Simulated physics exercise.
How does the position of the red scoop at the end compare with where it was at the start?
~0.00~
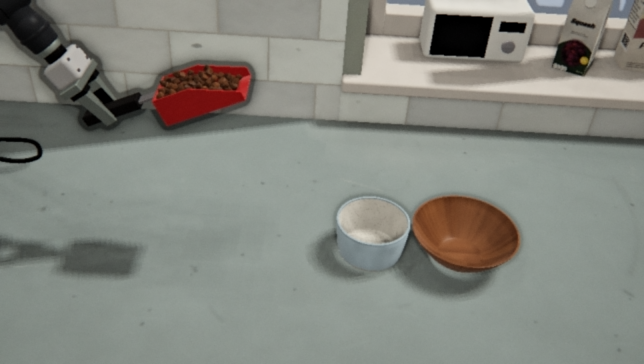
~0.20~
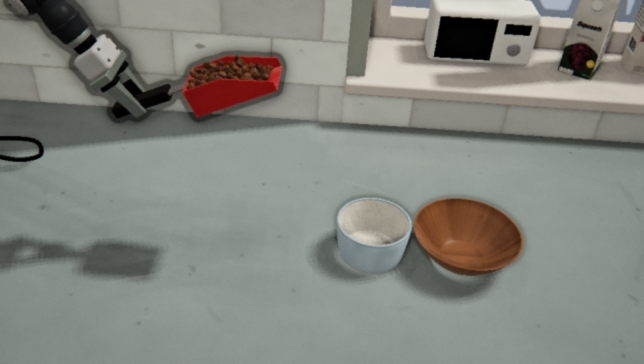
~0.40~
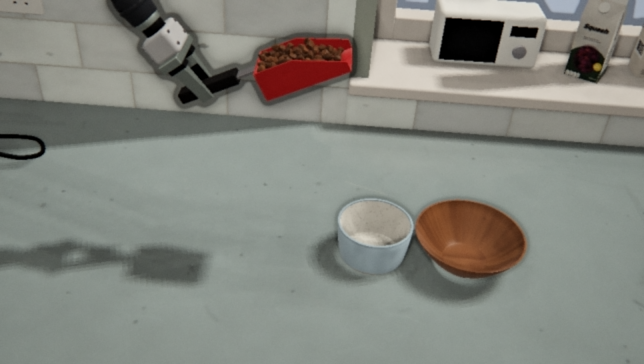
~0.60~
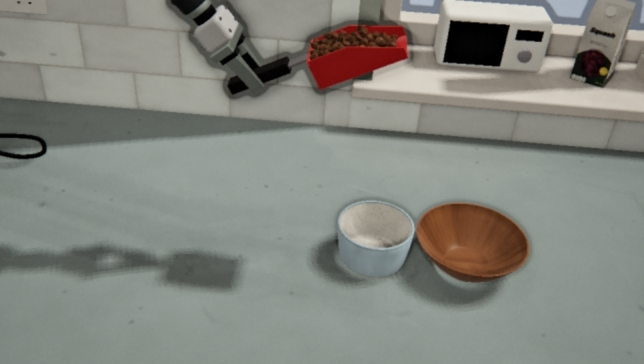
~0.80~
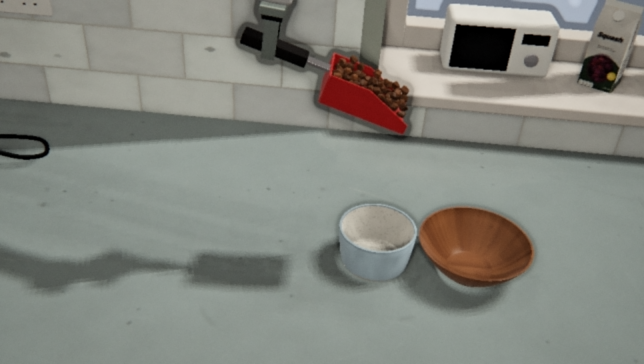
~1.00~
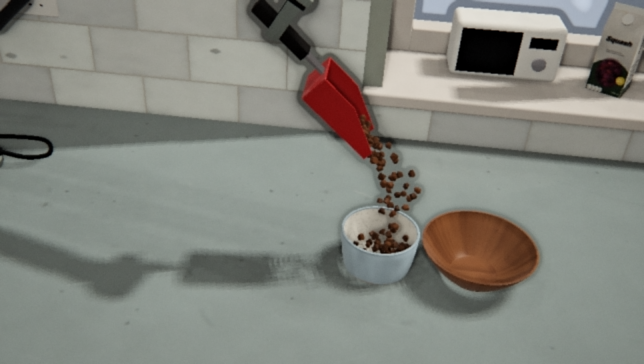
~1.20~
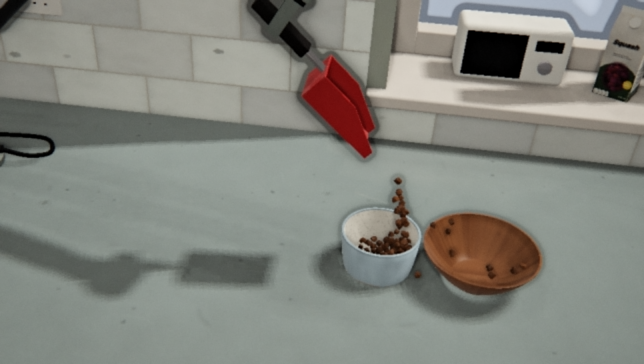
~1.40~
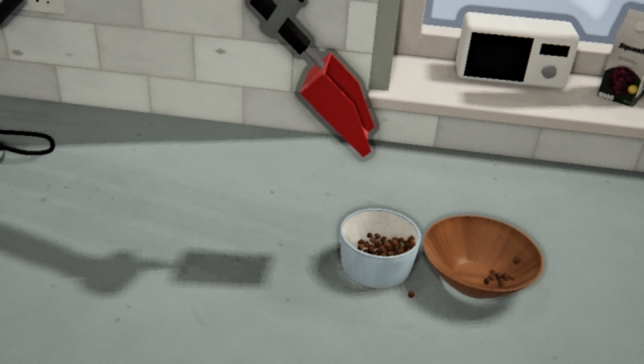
It starts over on the left side in front of the tiled wall, and by the end it is well to the right, near the middle of the view, above and slightly left of the blue bowl.
